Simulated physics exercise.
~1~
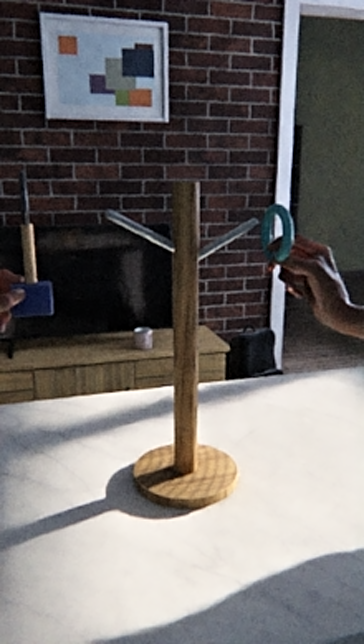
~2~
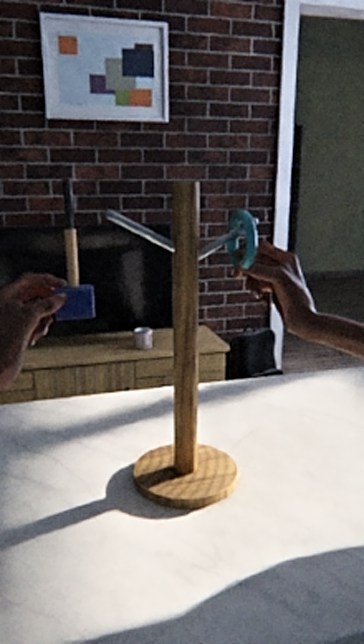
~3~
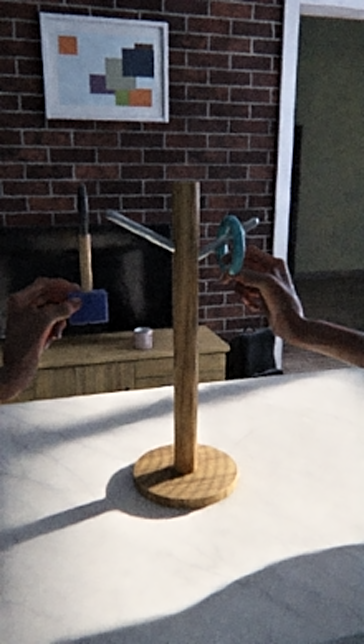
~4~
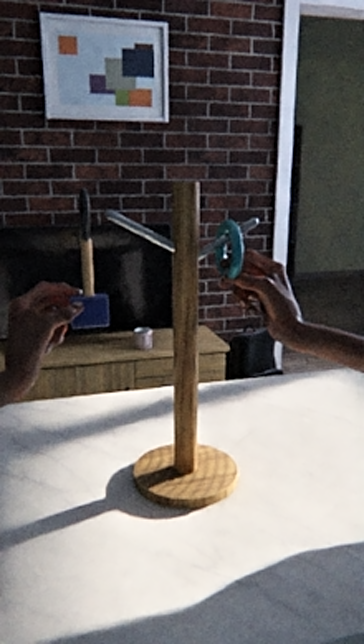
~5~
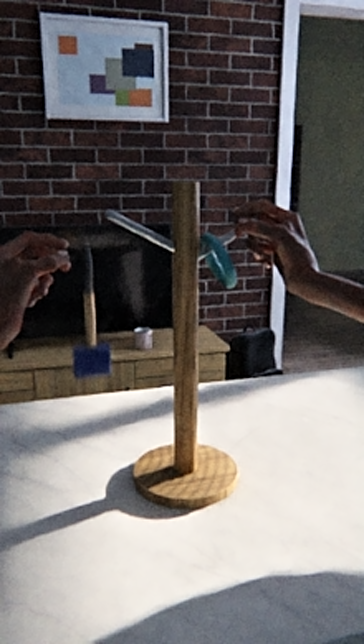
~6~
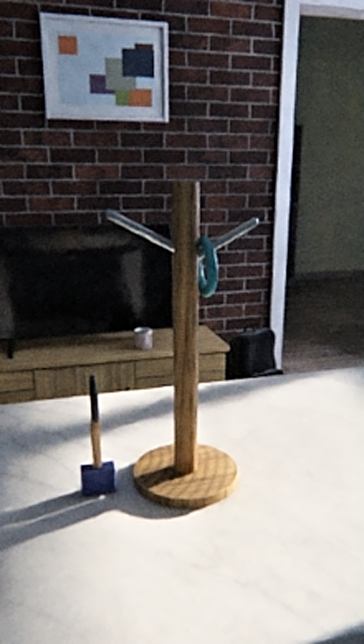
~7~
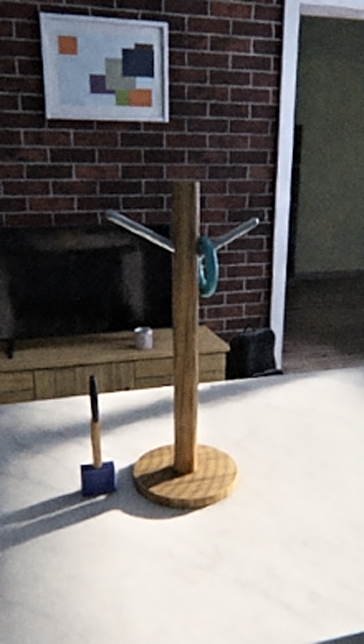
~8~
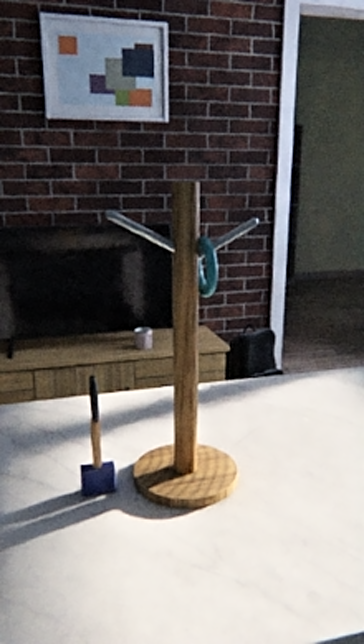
A wooden peg stand with two angled metal pegs stands on a pale, sunlit table, seen from the front by a still camera, with a brick wall, a colourful framed print and a dark television behind. A hand on the left holds a blue brush with its head downward, while a hand on the right brings a turquoise ring of tape leftward onto the right peg. The brush moves right towards the left peg. Both hands let go, and the brush drops while the tape tilts and slides inward. Finally, the brush rests upright on the table left of the base, and the tape hangs from the right peg near the post.
